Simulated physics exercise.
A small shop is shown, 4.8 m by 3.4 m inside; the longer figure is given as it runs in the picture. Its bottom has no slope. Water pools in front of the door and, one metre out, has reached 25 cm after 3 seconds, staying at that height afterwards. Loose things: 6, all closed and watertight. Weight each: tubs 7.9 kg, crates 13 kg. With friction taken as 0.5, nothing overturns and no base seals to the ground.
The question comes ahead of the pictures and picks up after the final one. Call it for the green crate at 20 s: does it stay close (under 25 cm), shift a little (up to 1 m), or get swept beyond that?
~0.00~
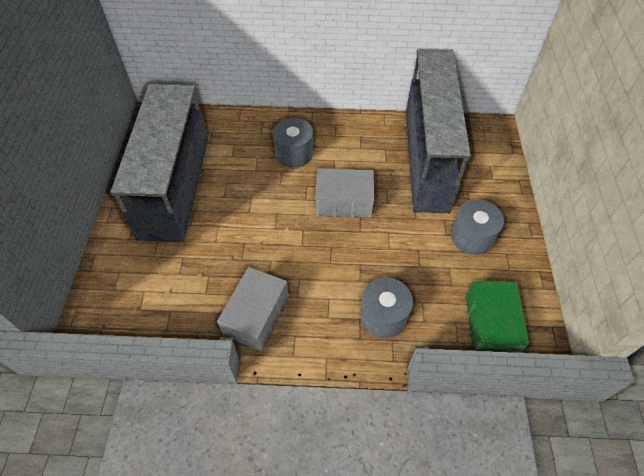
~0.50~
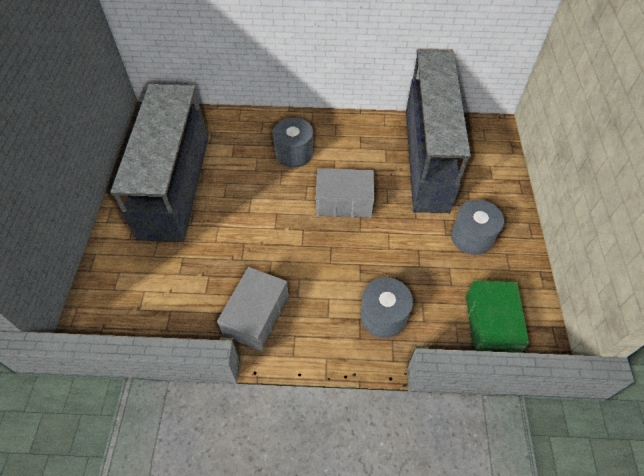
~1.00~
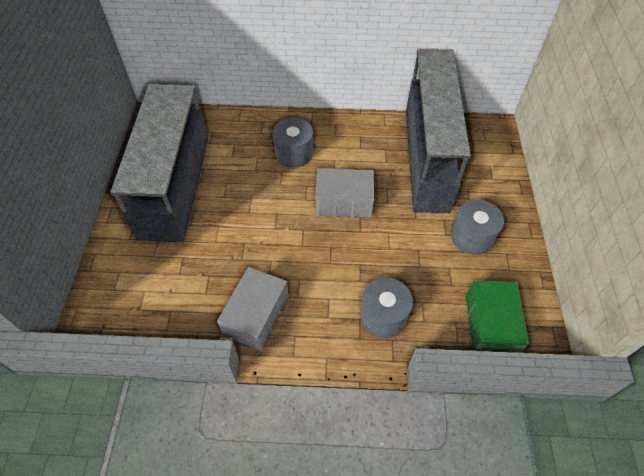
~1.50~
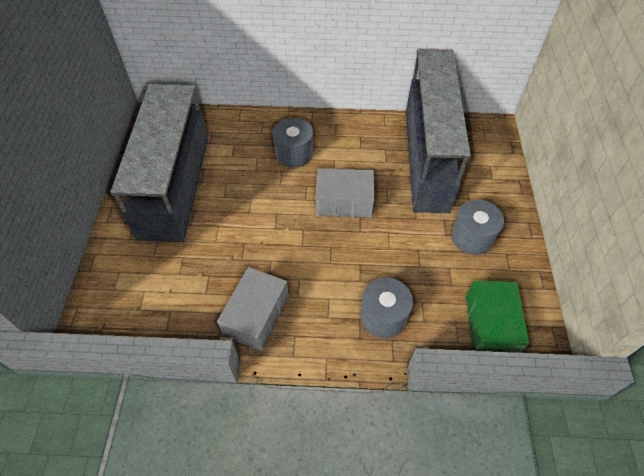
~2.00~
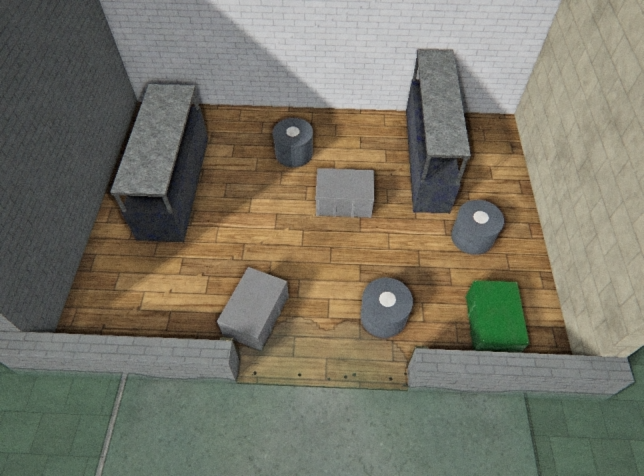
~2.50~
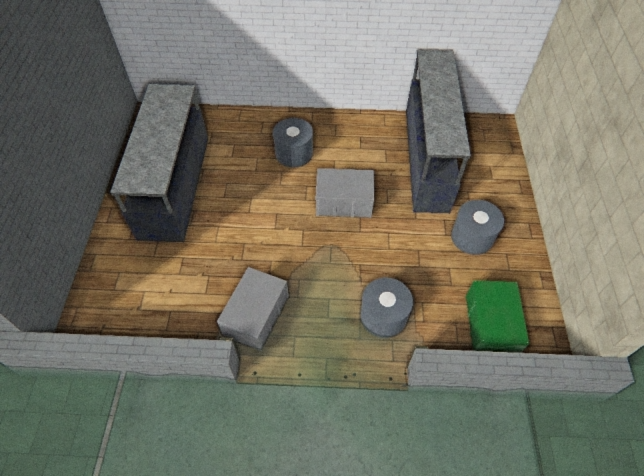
It shifts a little.
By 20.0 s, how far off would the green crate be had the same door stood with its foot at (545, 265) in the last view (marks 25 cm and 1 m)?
The green crate covers a long distance.
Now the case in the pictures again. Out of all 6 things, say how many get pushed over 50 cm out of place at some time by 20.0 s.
Answer: 6.
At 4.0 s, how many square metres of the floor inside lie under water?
Close to 7.5 m2, I'd say.
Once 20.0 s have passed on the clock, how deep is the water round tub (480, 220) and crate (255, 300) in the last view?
Close to 21 and 20 centimetres.
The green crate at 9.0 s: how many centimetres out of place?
0 cm, give or take.
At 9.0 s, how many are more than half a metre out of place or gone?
4 in all.
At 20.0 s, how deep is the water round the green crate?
19 cm, roughly.
After 4.0 s the green crate is near (500, 311), 0.0 m from its start, aground; 0 afloat.
After 9.0 s the green crate is near (500, 311), 0.0 m from its start, aground; 4 afloat.
After 16.0 s the green crate is near (446, 280), 0.5 m from its start, afloat; 6 afloat.
After 20.0 s the green crate is near (434, 266), 0.7 m from its start, afloat; 6 afloat.
